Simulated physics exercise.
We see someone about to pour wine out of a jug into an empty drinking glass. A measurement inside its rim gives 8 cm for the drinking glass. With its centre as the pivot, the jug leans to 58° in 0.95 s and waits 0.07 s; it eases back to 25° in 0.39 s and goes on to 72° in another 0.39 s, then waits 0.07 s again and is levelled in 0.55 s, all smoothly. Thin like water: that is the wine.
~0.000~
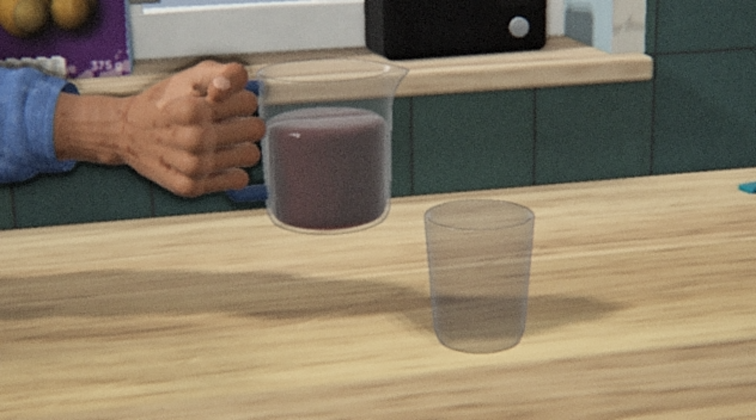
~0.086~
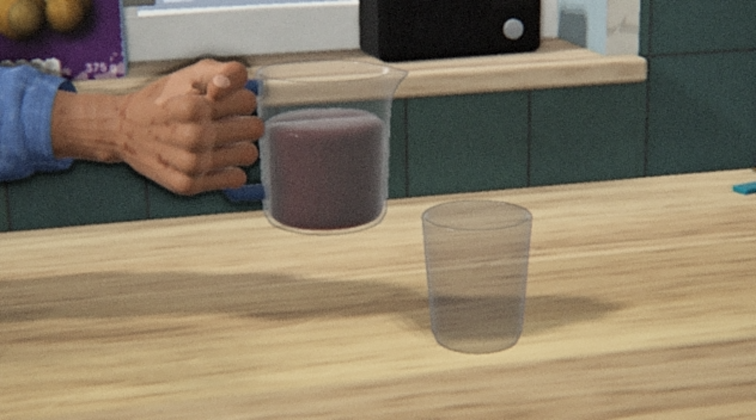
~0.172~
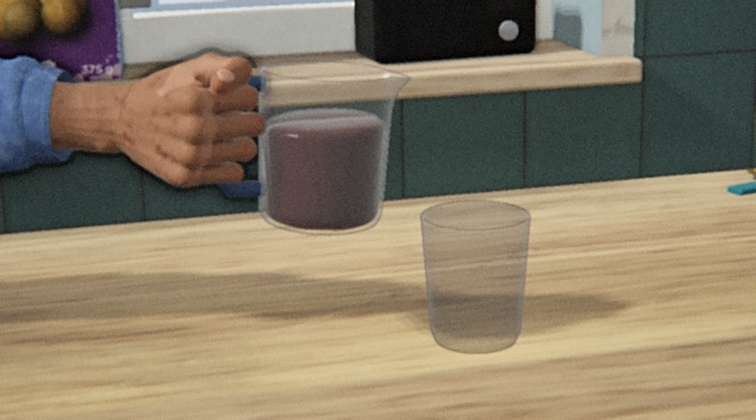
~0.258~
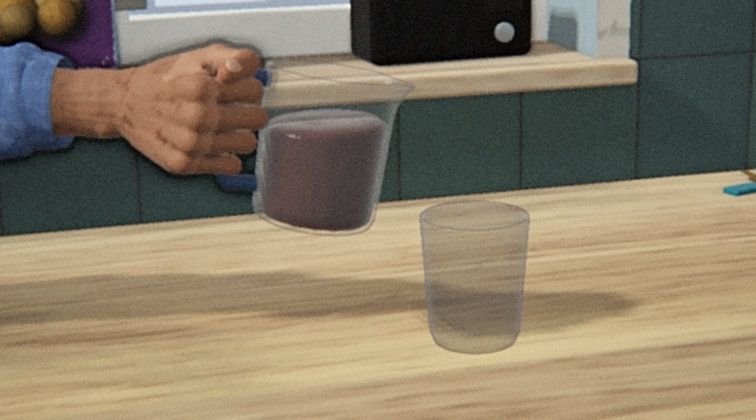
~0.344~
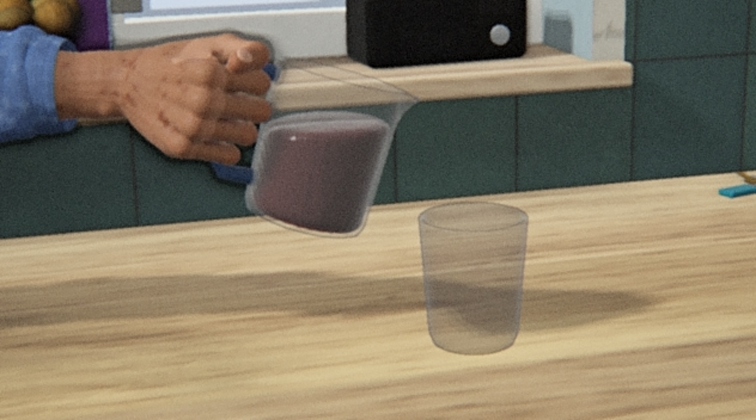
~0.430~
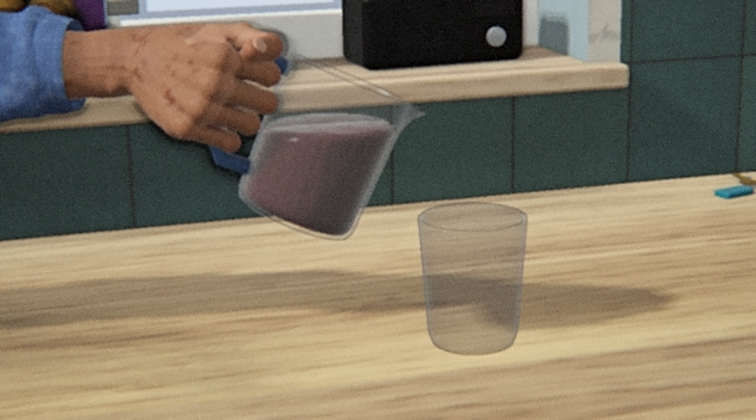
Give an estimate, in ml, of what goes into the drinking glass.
280 ml.
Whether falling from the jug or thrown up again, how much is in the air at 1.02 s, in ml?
It comes to some 30 ml.
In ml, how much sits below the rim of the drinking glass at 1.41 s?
Some 140 ml.
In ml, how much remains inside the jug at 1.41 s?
I'd guess around 380 ml at that point.
After 1.02 s the tilt is 58° and the drinking glass has 70 ml, the jug 420 ml, and 0 ml is on the worktop.
After 1.41 s the tilt is 25° and the drinking glass has 135 ml, the jug 385 ml, and 5 ml is on the worktop.
After 1.87 s the tilt is 72° and the drinking glass has 170 ml, the jug 320 ml, and 5 ml is on the worktop.
After 2.26 s the tilt is 14° and the drinking glass has 280 ml, the jug 240 ml, and 5 ml is on the worktop.
In the end the drinking glass has 280 ml, the jug 240 ml, and 5 ml is on the worktop.
